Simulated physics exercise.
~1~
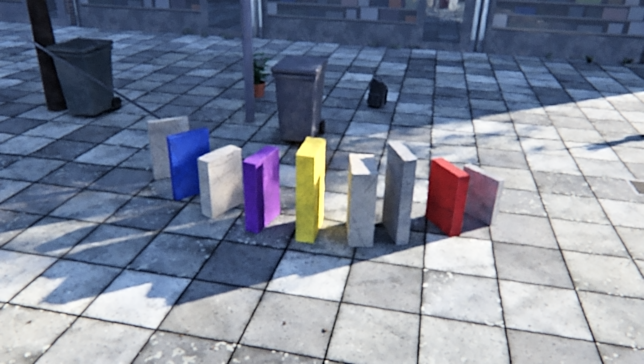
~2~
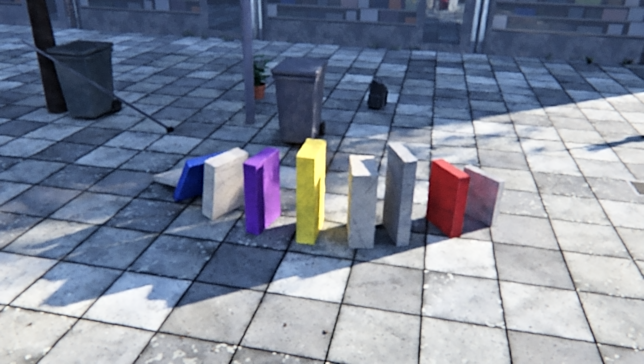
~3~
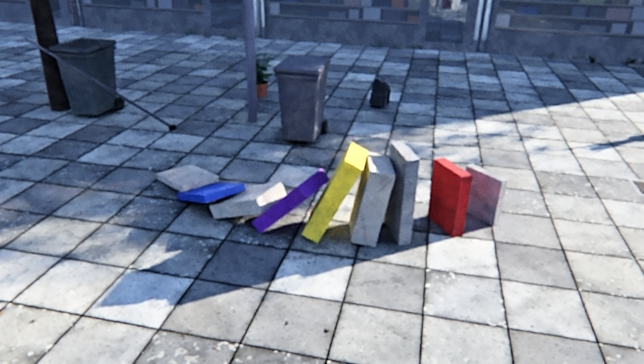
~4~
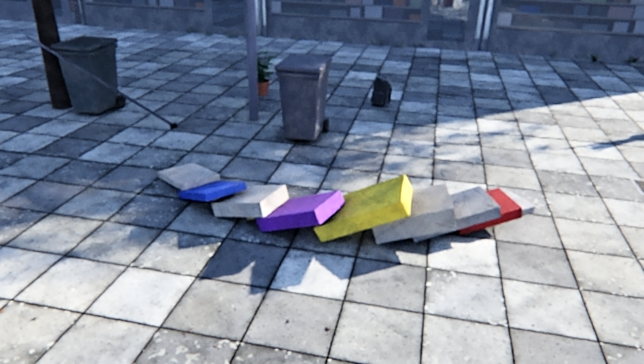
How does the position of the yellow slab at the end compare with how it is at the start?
At the start the yellow slab stands upright in the middle of the row. By the end it has toppled to the right and lies on its side among the other fallen slabs.
